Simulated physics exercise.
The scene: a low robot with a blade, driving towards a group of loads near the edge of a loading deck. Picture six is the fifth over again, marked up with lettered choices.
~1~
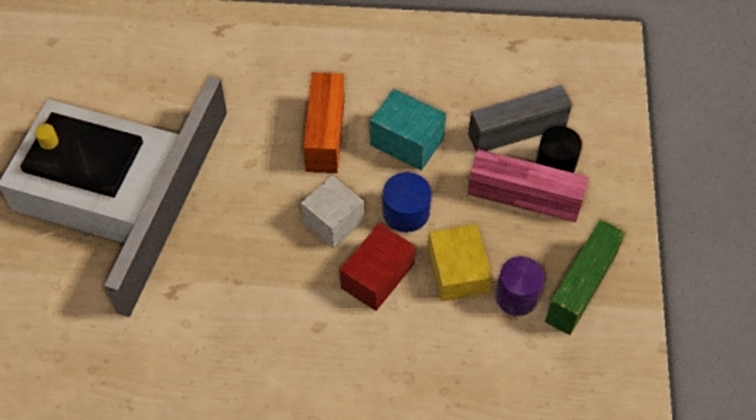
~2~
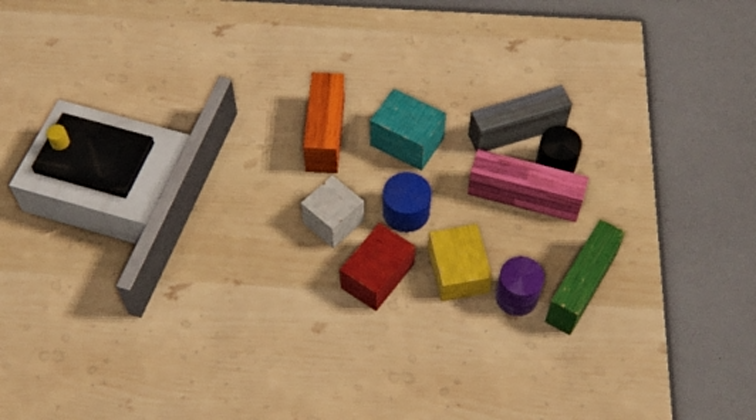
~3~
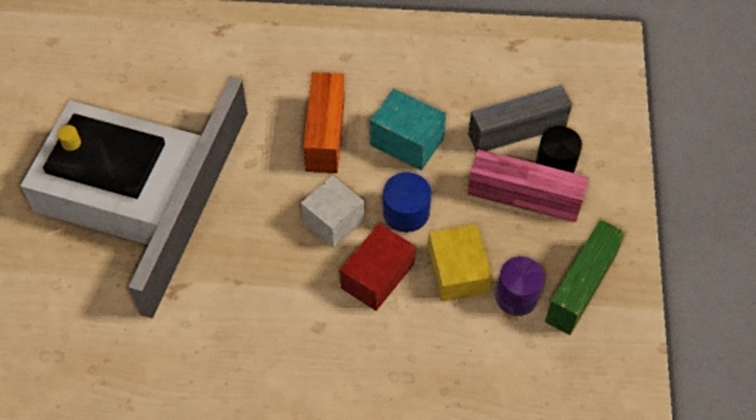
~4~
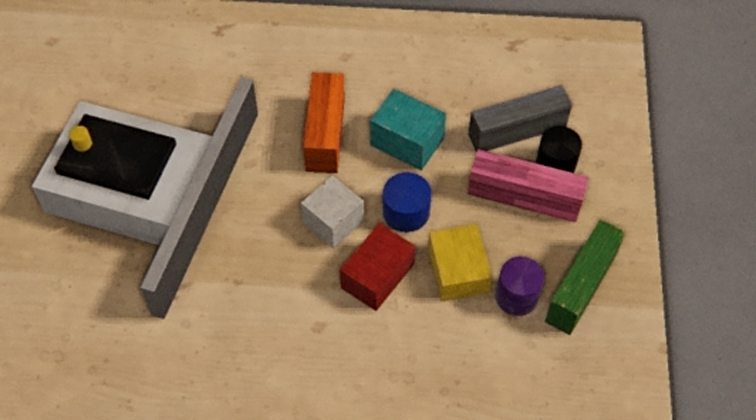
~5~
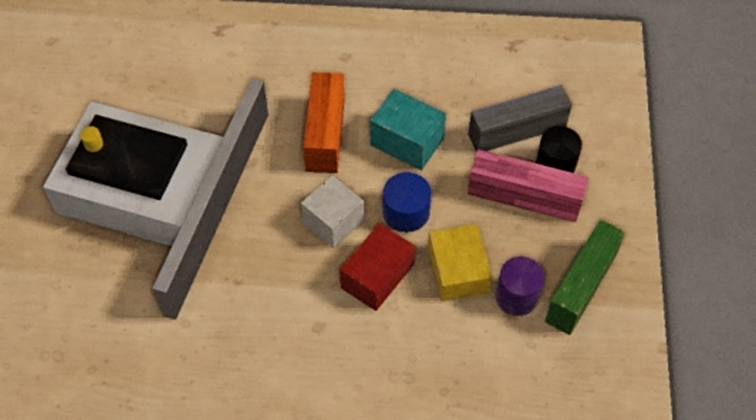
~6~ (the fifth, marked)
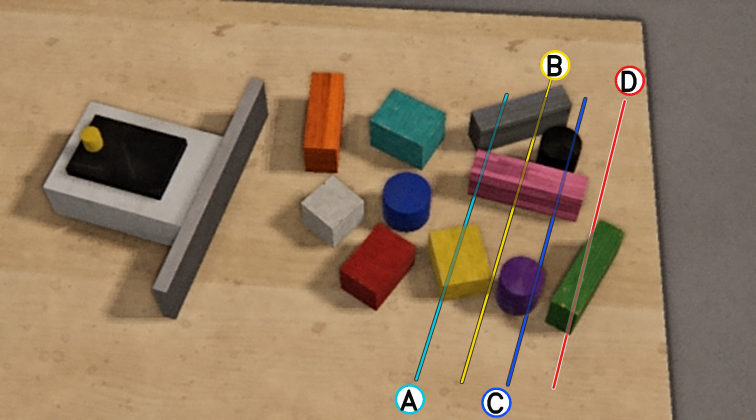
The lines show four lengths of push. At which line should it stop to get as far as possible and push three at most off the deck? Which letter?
Up to line C.
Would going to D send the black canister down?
Yes.
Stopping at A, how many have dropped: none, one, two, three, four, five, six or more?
The count is none.
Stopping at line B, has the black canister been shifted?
Yes.
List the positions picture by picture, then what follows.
In the first frame, green bar (585, 277); grey stick (519, 119); yellow crate (459, 263).
In the second frame, robot (101, 155); orange stick (325, 123).
In the third frame, robot (112, 156); black canister (559, 153).
In the fourth frame, robot (123, 157); purple canister (519, 287).
In the fifth frame, robot (134, 157); pink stick (527, 186); white crate (333, 212); green bar (585, 277).
On the marked copy, A at (465, 226); B at (507, 229); C at (550, 231); D at (592, 234).
Following C. Soon after the start, robot (255, 164); orange stick (390, 129); turquoise crate (437, 133).
Later, robot (378, 171); black canister (628, 172); grey stick (600, 129).
In the end, robot (469, 176); grey stick over the edge; black canister over the edge; three fallen.
As for the rest, A is within the limit but short; B is within the limit but short; D drops six.
